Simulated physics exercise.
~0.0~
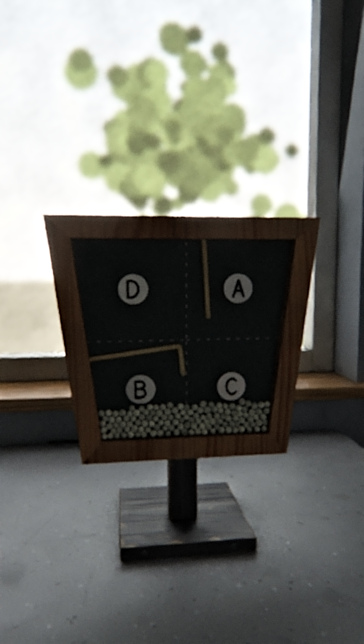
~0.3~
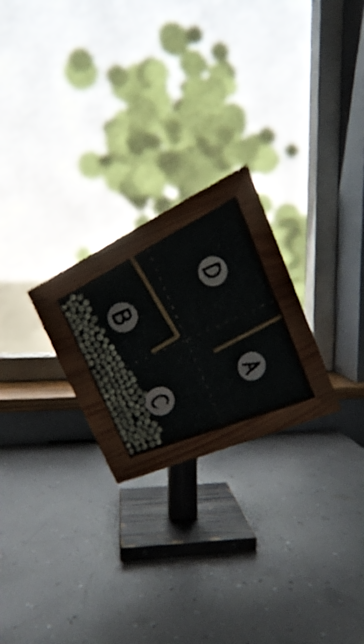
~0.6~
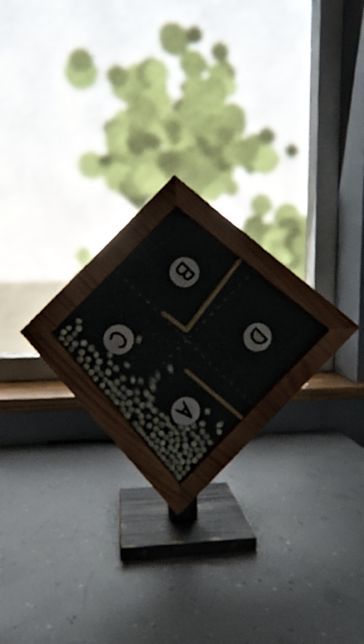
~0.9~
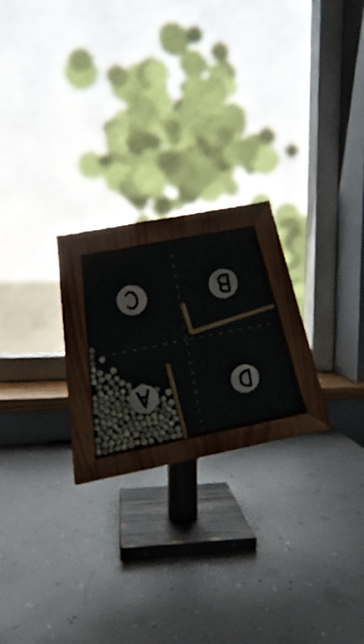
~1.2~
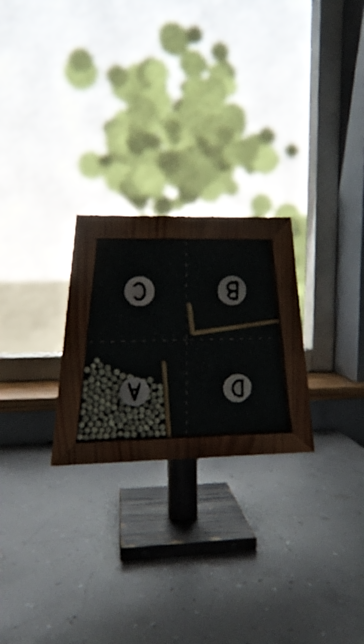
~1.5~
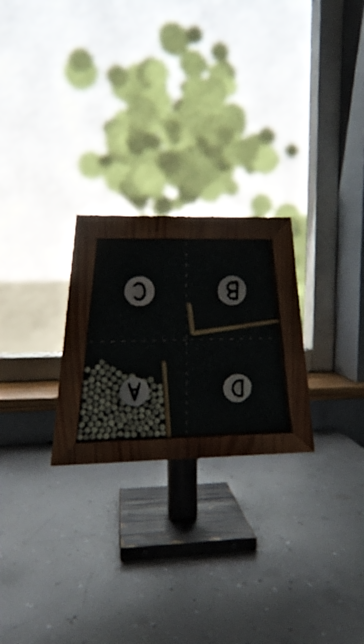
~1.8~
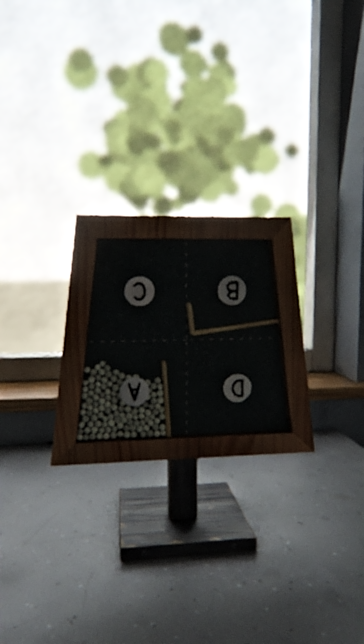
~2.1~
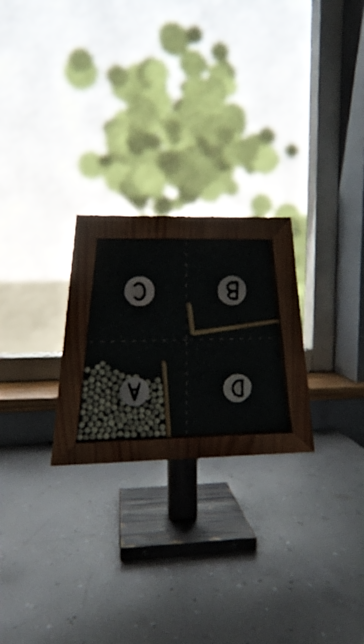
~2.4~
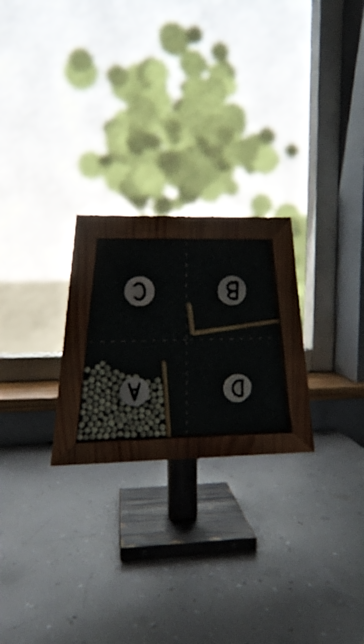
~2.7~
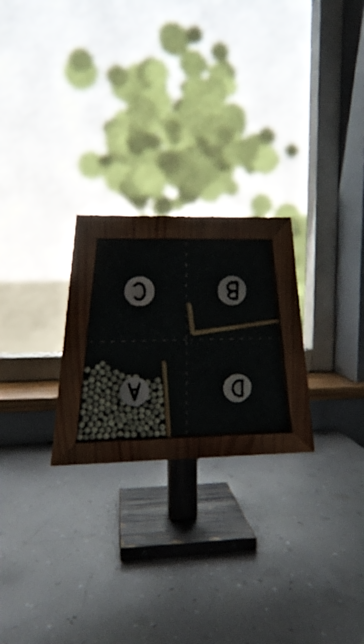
On a grey surface before a bright window with a blurred green tree outside, a still camera faces a wooden-framed box on a dark stand. Its dark interior has four lettered quarters, thin tan dividers, and small white balls lying along the bottom under B and C. The box turns clockwise, carrying the balls up the left side. As it tips onto a corner, they slide down past C into A. It keeps turning until it is upside down, with the balls gathering at lower left. Finally it stays still, all the balls heaped in A beside a divider, the other quarters empty.
